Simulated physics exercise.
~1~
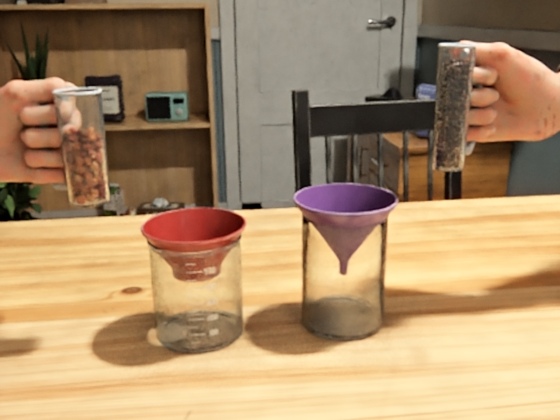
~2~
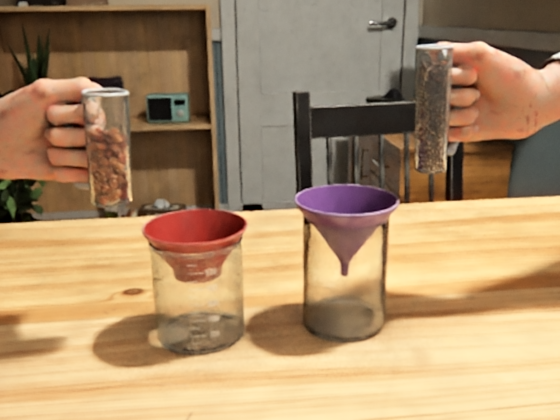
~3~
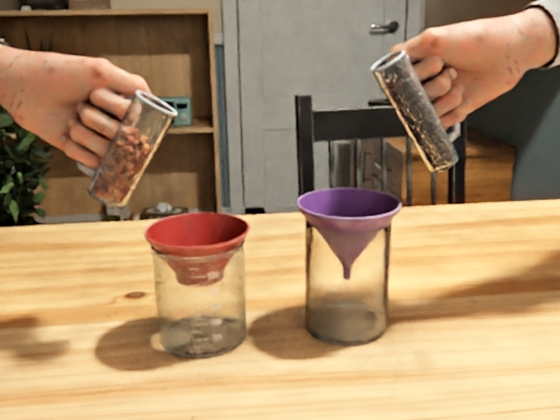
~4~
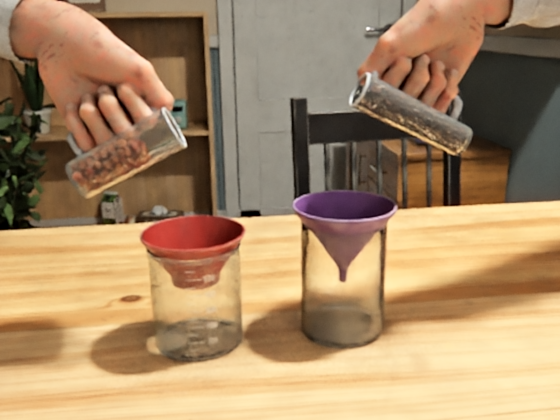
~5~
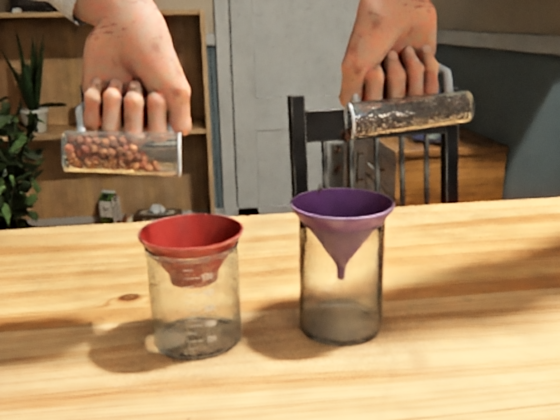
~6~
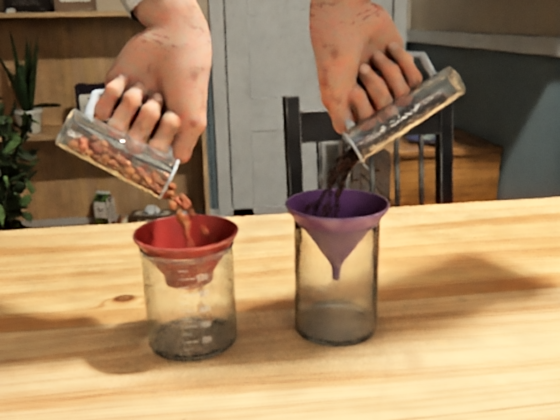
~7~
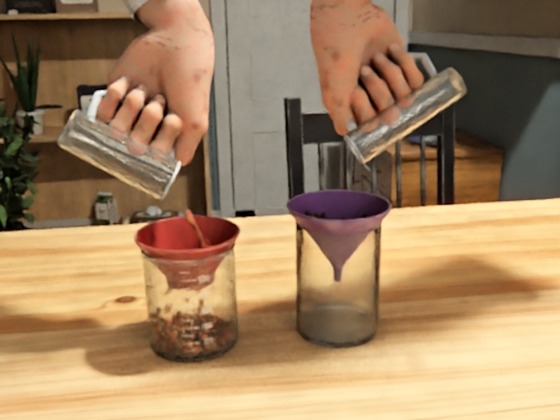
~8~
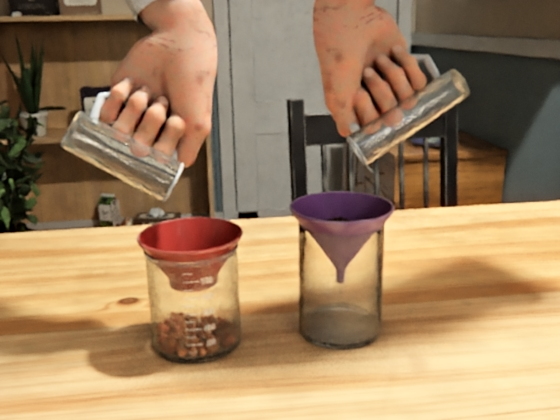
Two hands tipped clear cups over funnels set in glass jars, and the reddish-brown pieces on the left dropped through the red funnel into the jar, while the dark bits on the right stayed stuck in the purple funnel, leaving its jar empty.
